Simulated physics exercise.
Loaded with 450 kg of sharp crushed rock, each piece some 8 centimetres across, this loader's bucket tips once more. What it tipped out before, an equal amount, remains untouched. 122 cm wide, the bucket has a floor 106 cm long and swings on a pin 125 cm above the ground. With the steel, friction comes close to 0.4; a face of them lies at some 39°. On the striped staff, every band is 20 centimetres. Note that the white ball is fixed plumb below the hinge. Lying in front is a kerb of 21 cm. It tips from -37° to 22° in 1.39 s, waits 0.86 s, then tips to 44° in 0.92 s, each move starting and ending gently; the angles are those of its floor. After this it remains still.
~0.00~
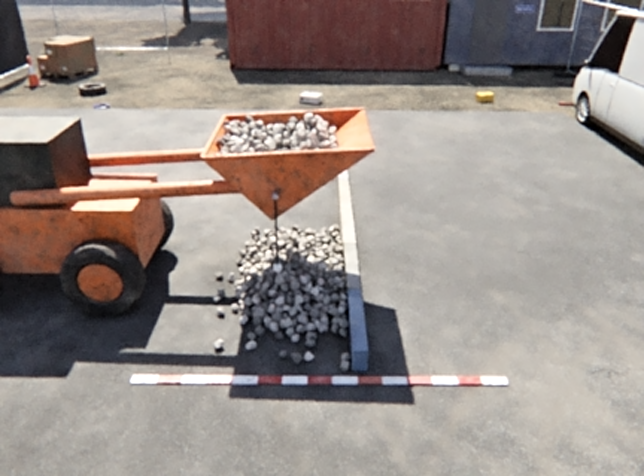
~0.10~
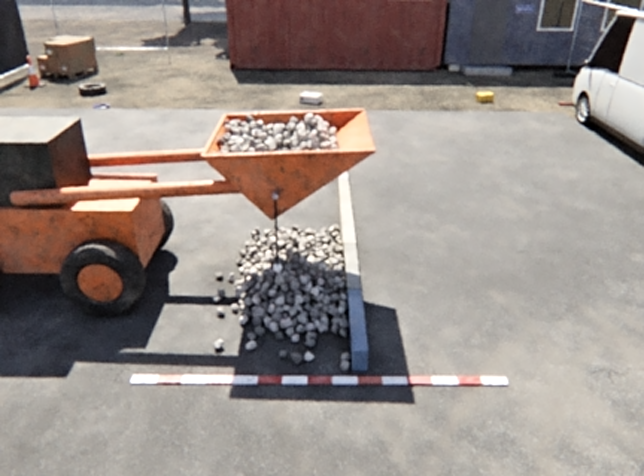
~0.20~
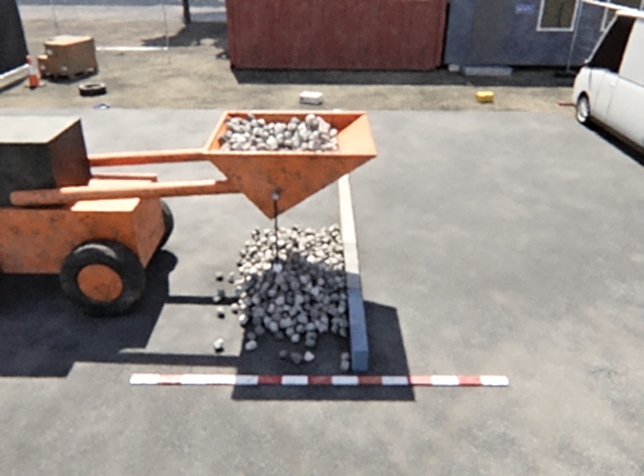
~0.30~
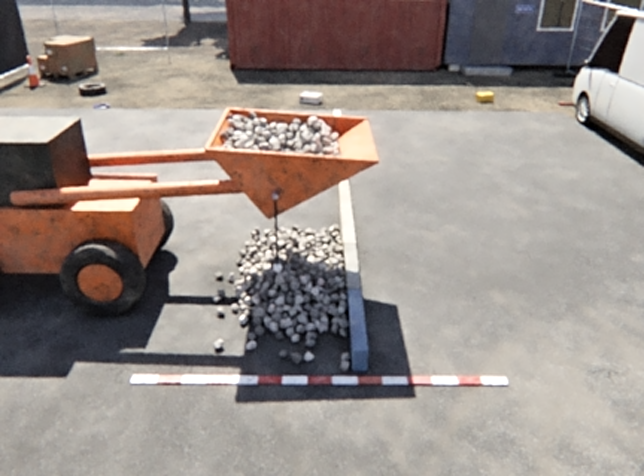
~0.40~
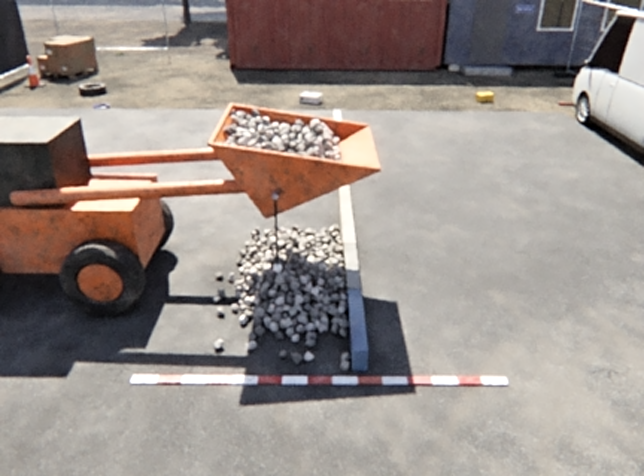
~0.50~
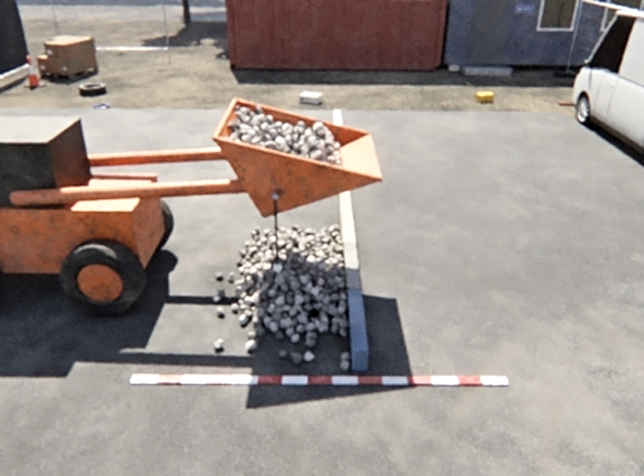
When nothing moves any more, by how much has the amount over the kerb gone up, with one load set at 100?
It has gone up by about 81 per cent of a load.
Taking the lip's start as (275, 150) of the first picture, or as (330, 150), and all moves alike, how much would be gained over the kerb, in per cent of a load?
0 % and 30 %.
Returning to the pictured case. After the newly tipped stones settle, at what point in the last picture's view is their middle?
Roughly at pixel (379, 269).
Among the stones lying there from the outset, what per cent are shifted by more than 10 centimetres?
Estimate: 0 %, roughly.
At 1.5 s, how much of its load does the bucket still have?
100 % still inside.
After 1.0 s the floor is at 13°; in per cent of one load, 100 in the bucket, 100 on this side of the kerb; the foremost stones are at (342, 270).
After 1.5 s the floor is at 22°; in per cent of one load, 98 in the bucket, 100 on this side of the kerb, 2 over the kerb; the foremost stones are at (372, 231).
After 3.6 s the floor is at 44°; in per cent of one load, 0 in the bucket, 120 on this side of the kerb, 80 over the kerb; the foremost stones are at (455, 266).
After 6.4 s the floor is at 44°; in per cent of one load, 0 in the bucket, 119 on this side of the kerb, 81 over the kerb; the foremost stones are at (455, 266). Net gain over the kerb, 81.
